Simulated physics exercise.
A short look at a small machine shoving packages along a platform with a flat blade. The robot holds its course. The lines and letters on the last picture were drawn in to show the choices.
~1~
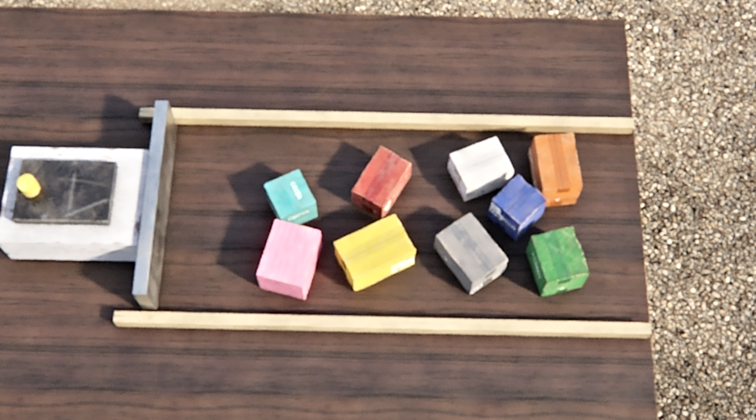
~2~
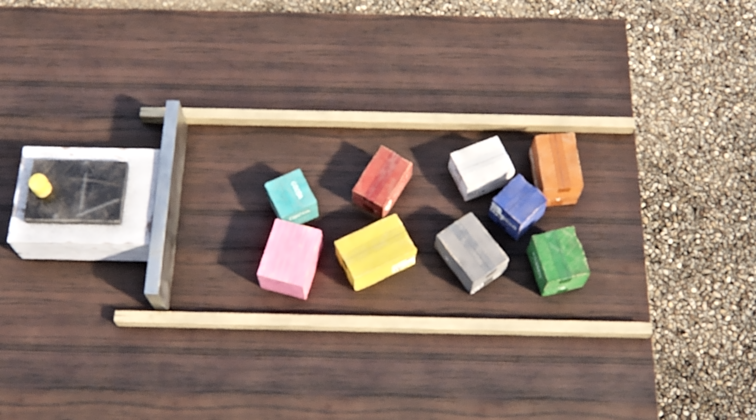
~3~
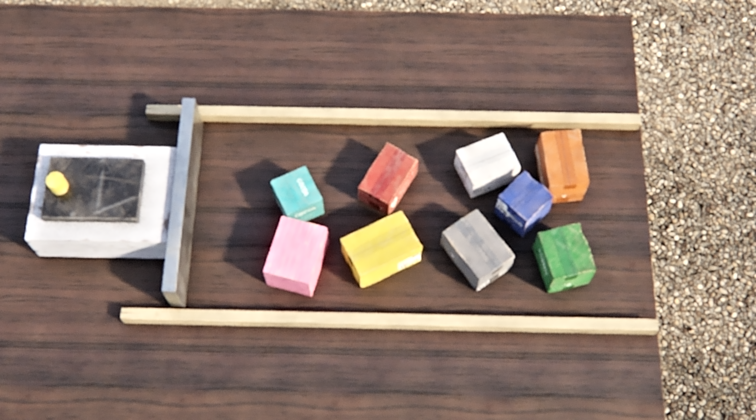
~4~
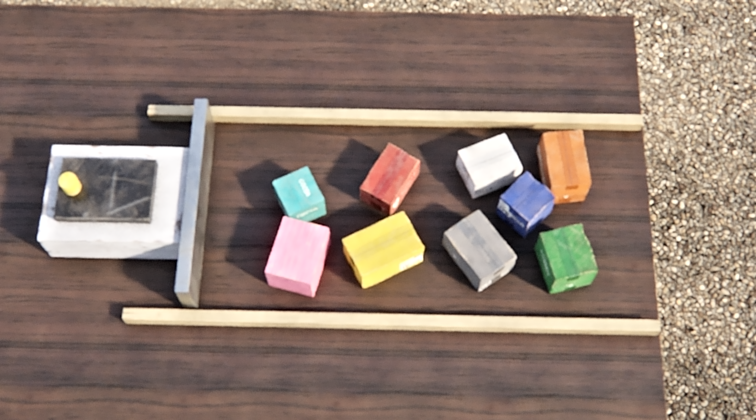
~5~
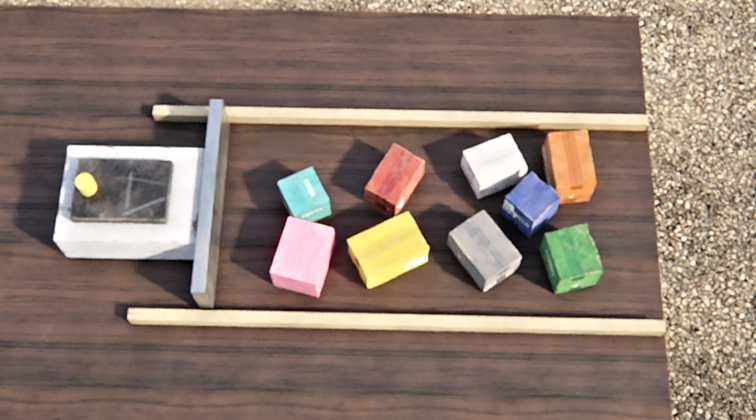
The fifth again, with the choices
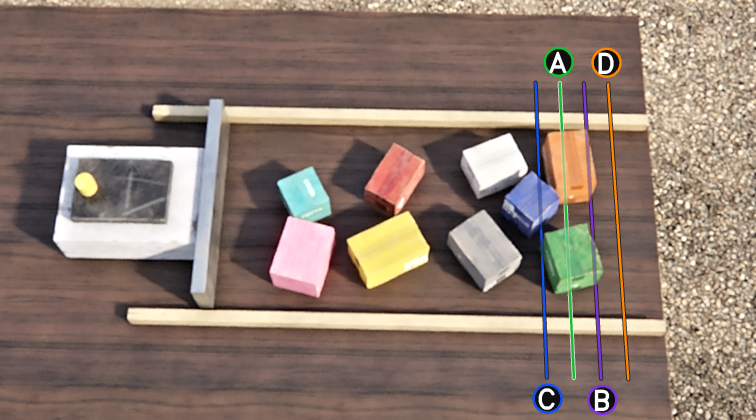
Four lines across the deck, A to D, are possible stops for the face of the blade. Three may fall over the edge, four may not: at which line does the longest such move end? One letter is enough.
Stop at A.
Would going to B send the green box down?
Yes.
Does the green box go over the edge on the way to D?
Yes.
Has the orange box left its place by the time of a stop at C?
By then, yes.
On the copy, A at (566, 222); B at (592, 222); C at (541, 221); D at (618, 223).
On A. First, robot (260, 193); grey parcel (490, 251); pink crate (367, 257).
Then, robot (389, 196); green box (660, 275); grey parcel (614, 277).
Finally, robot (490, 198); green box over the edge; grey parcel over the edge; two fallen.
By contrast, B drops five; C is within the limit but short; D drops five.
